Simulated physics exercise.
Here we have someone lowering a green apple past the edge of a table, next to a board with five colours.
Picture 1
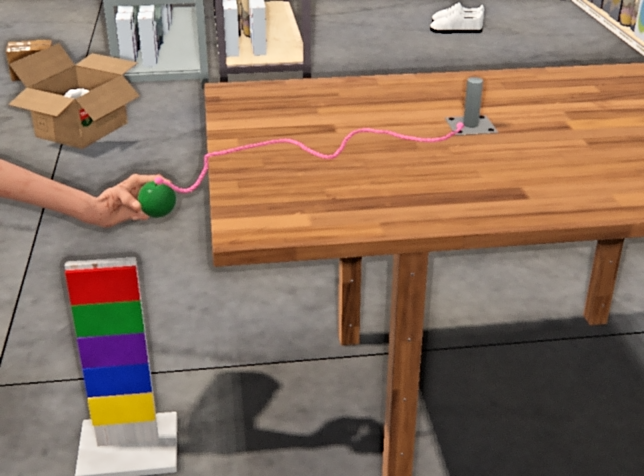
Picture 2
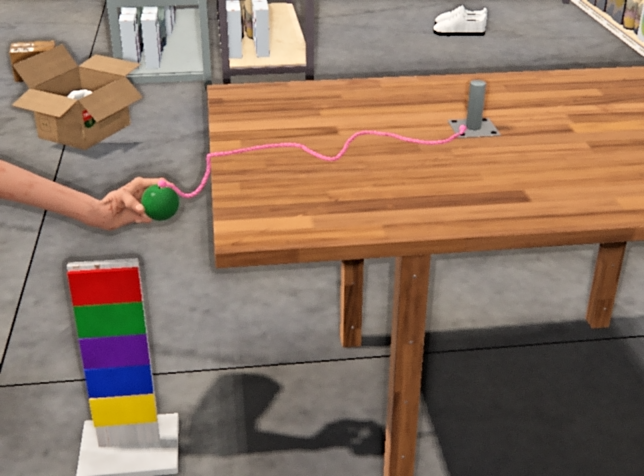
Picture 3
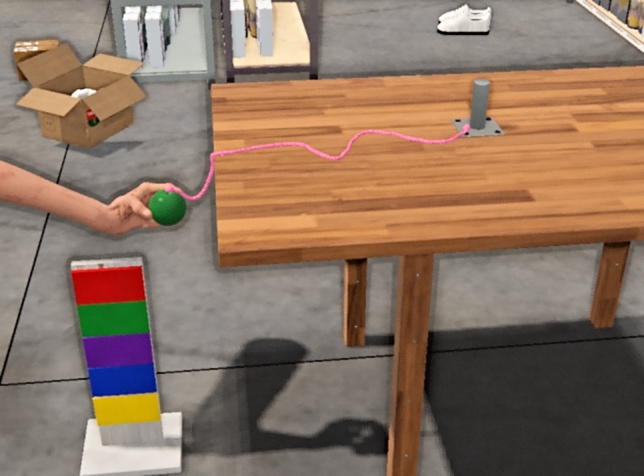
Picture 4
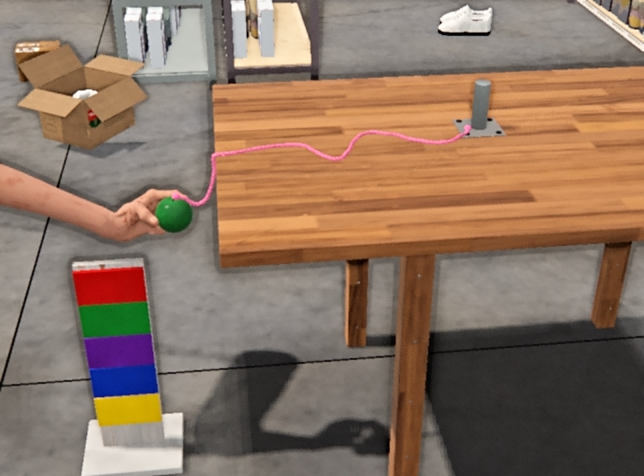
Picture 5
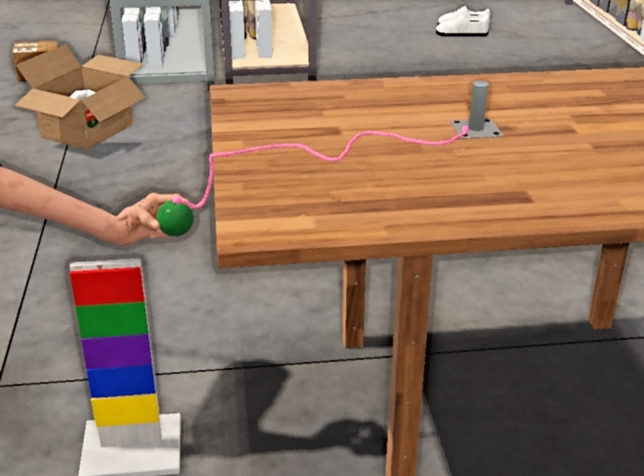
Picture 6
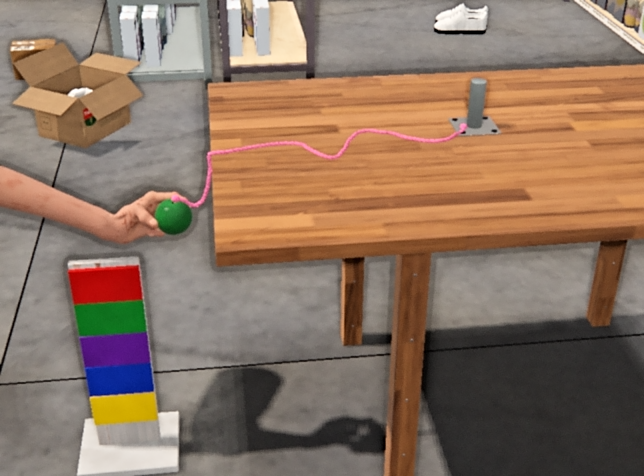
Hand holding a green ball tied to a pink string shifting slightly right and down beside a wooden table.
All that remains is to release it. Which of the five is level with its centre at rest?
Its middle rests at the green band.
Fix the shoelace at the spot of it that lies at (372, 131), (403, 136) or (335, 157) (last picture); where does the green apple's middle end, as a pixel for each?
Near (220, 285), (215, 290) and (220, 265).
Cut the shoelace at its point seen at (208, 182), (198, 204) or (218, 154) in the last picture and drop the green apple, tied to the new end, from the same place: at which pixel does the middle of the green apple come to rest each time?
Try by try, around (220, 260), (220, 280) and (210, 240).
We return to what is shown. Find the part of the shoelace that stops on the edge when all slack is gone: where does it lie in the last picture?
It lies at about (286, 143).
Soon after, apple near (184, 308); level with green.
After that, apple near (244, 298); level with green.
And then, apple near (207, 308); level with green.
In the end, apple near (217, 308); level with green. The green one.
